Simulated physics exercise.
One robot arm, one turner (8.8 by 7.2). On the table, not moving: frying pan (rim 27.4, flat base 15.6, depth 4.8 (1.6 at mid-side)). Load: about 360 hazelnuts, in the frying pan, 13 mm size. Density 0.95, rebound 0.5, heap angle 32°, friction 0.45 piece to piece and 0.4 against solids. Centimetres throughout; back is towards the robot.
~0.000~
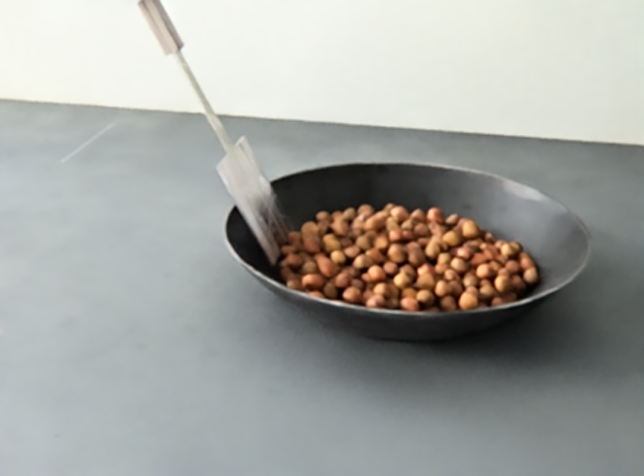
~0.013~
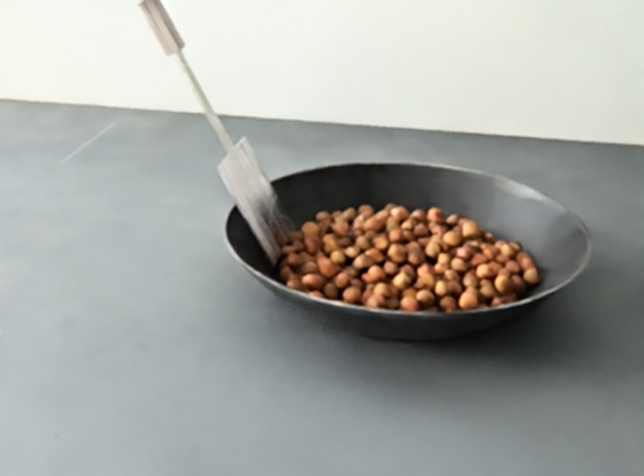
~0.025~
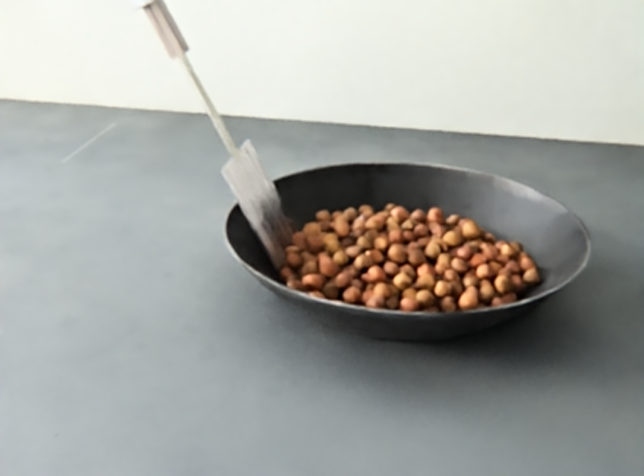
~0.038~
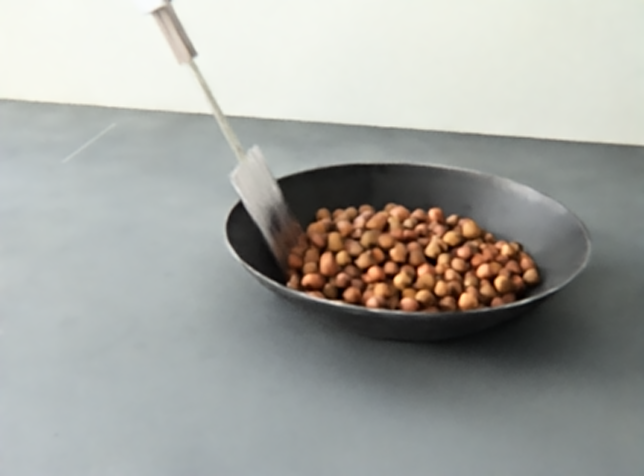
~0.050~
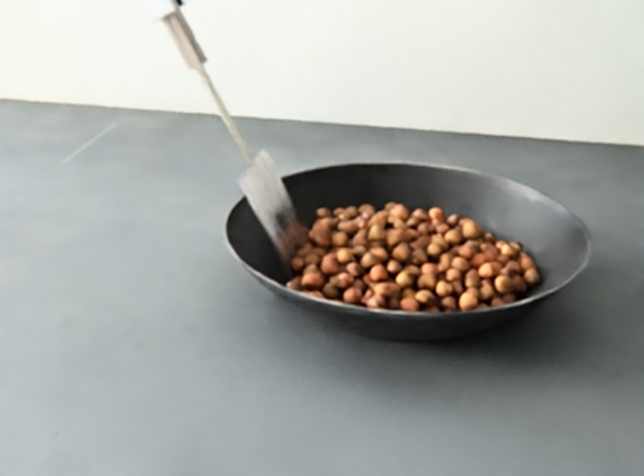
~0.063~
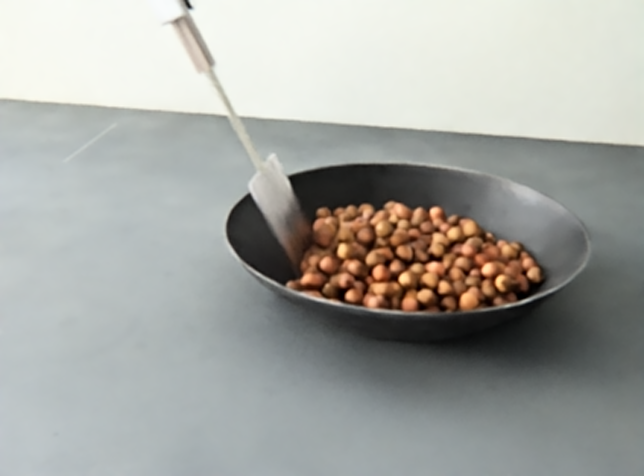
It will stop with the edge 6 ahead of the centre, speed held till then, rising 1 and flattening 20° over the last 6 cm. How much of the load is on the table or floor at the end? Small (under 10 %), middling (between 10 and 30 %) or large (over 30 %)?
On the table or floor the share is small, under 10 %.
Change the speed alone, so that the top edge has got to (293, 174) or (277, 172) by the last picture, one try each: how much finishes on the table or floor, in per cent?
Some 10 and 0 per cent.
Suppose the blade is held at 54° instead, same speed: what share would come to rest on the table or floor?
In that case some 0 per cent.
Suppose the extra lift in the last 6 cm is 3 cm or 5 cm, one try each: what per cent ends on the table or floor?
Some 0 and 0 per cent.
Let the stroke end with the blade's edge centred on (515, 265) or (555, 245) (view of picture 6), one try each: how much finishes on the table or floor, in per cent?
About 5 and 25 per cent.
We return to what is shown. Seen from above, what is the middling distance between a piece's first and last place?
Roughly 4 cm.
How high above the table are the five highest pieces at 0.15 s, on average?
Roughly 4 cm.
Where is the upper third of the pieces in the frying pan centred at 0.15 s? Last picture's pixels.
At about (429, 252).
By 0.15 s, sloping 62°, highest piece 5 above the table; 364 in the frying pan.
By 0.24 s, sloping 54°, highest piece 5 above the table; 364 in the frying pan.
By 0.48 s, sloping 42°, highest piece 5 above the table; 364 in the frying pan.
By 1.53 s, sloping 42°, highest piece 5 above the table; 364 in the frying pan.
Final count, 364 in the frying pan. That is 0 % on the table or floor.
